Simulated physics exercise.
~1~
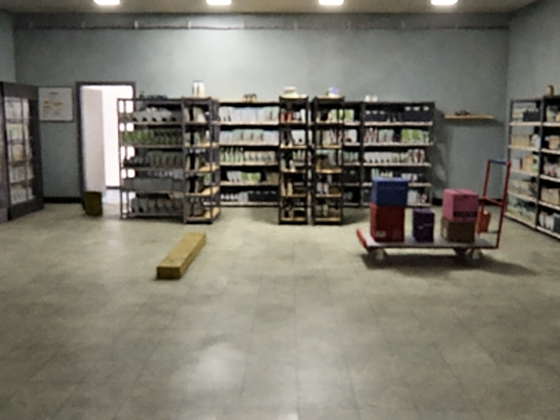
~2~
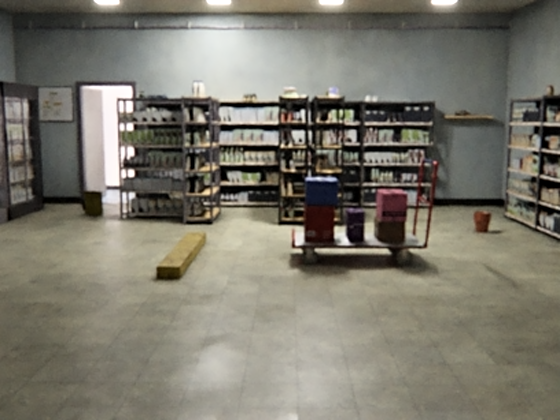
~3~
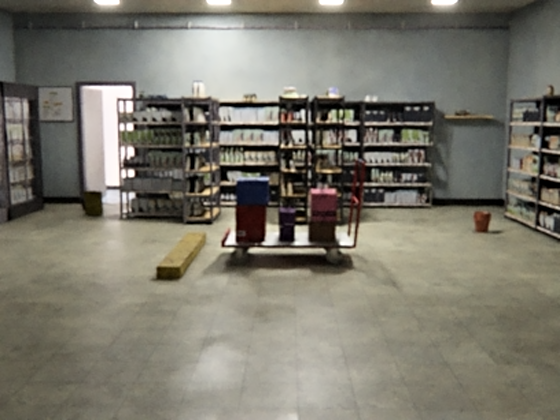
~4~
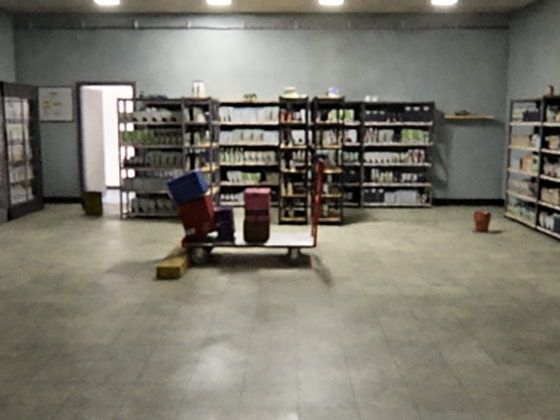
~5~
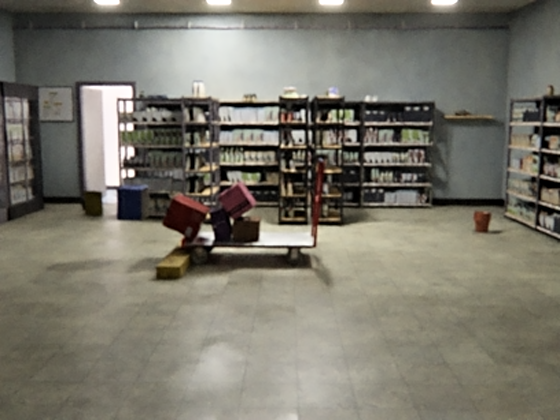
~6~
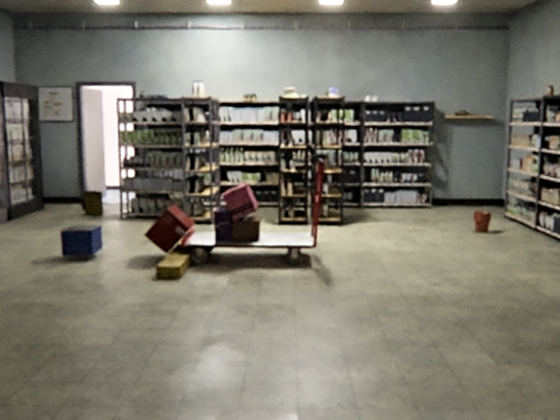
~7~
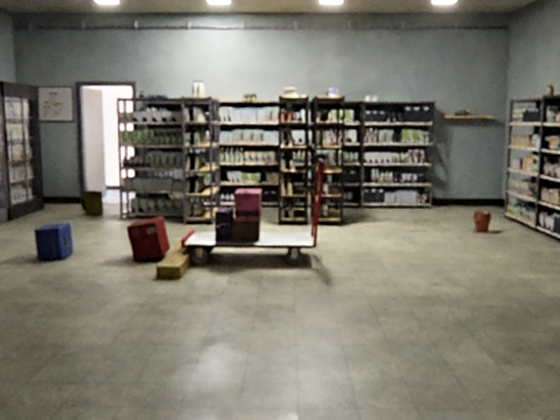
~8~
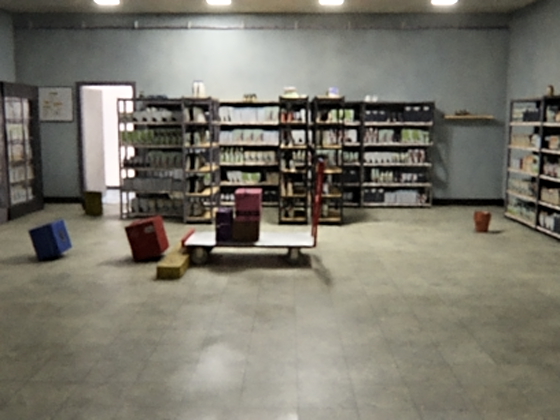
In this clip, a trolley loaded with boxes rolls left across a room and stops against a low step, tipping its load forward. The blue and red boxes tumble off the front onto the floor, while the pink, brown and purple boxes remain on the deck.
